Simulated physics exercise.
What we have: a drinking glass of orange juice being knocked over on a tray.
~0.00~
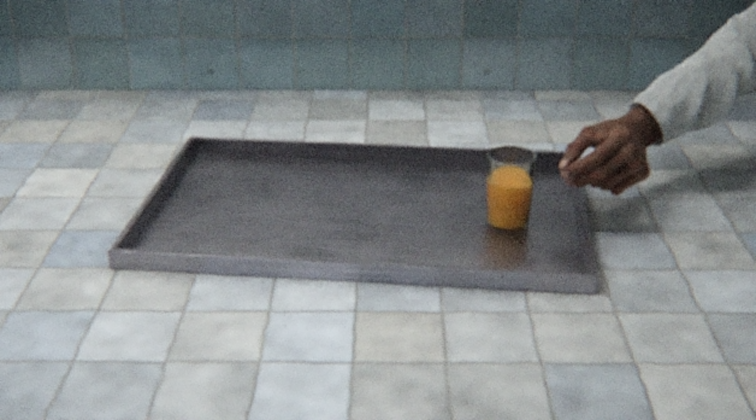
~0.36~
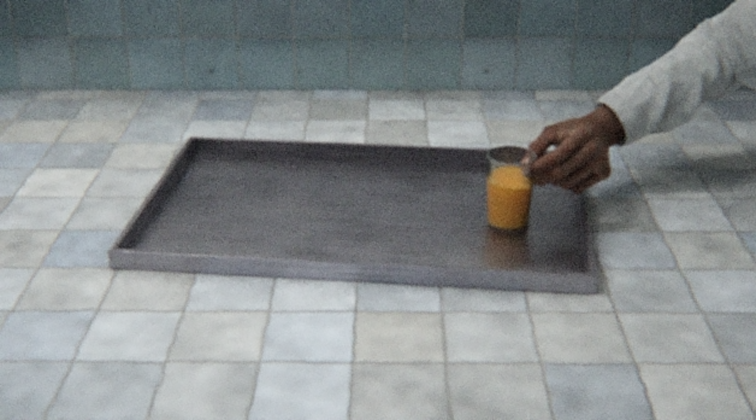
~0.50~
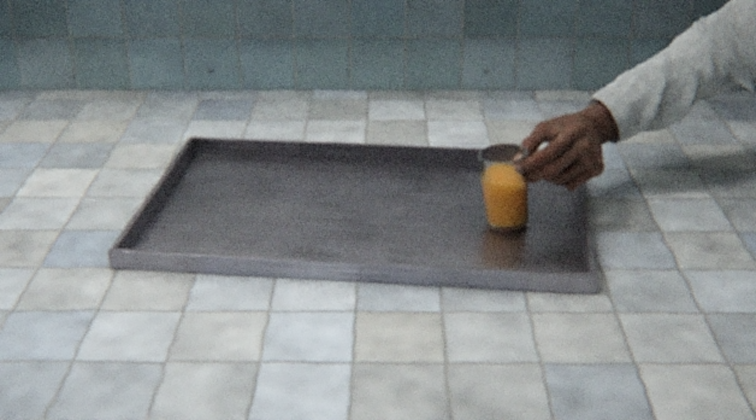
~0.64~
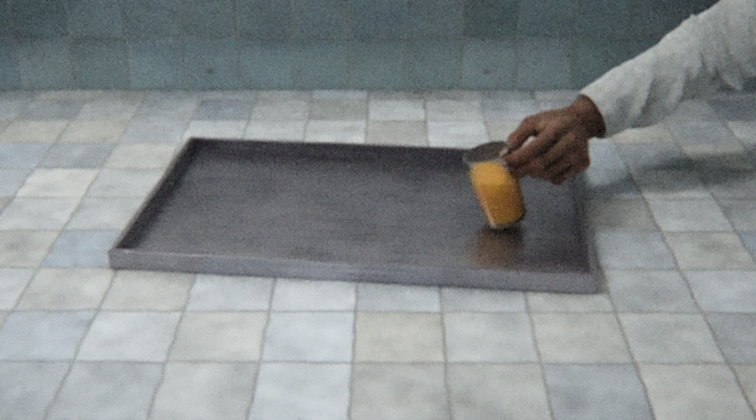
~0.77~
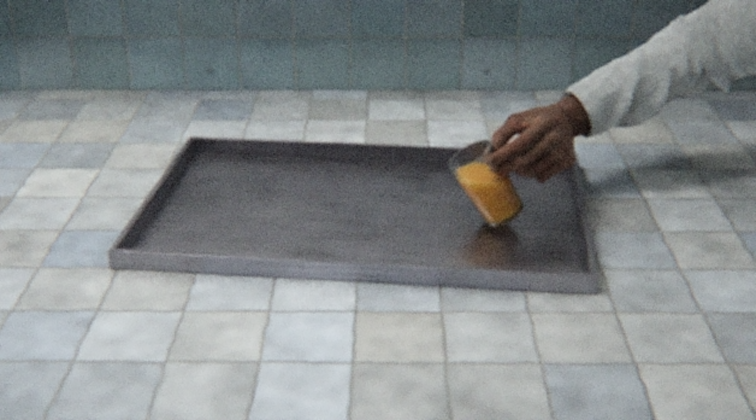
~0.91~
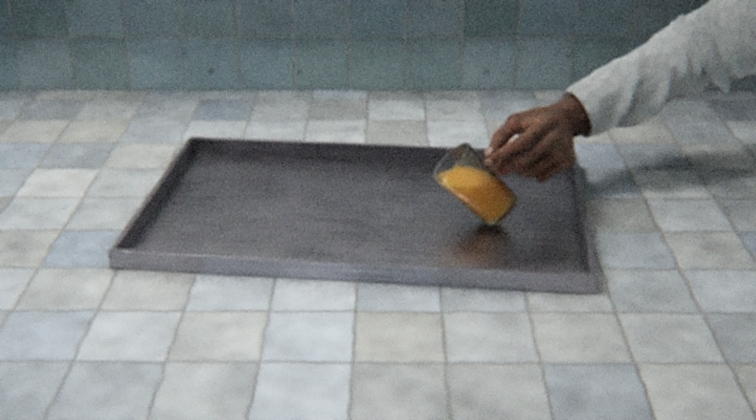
At the start, a glass of orange juice stands upright near the right end of a dark tray on a tiled surface, with a hand beside it. The hand moves left and pushes the glass near its rim. The glass leans further and further left, ending steeply tilted with juice still inside.
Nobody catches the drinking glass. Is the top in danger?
In the end it keeps within the tray.
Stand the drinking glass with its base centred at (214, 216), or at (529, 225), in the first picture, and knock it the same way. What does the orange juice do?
In the first try it gets out on to the top; in the second it is held by the rim.
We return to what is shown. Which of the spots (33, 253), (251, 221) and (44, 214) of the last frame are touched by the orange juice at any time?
First untouched, second wet, third dry.
By 1.5 s, the drinking glass lies in the tray; the puddle covers about as much as a plate; the top is dry.
By 2.2 s, the puddle covers about as much as a tray; the top is dry.
By 3.6 s, the puddle covers about as much as a tray; the top is dry.
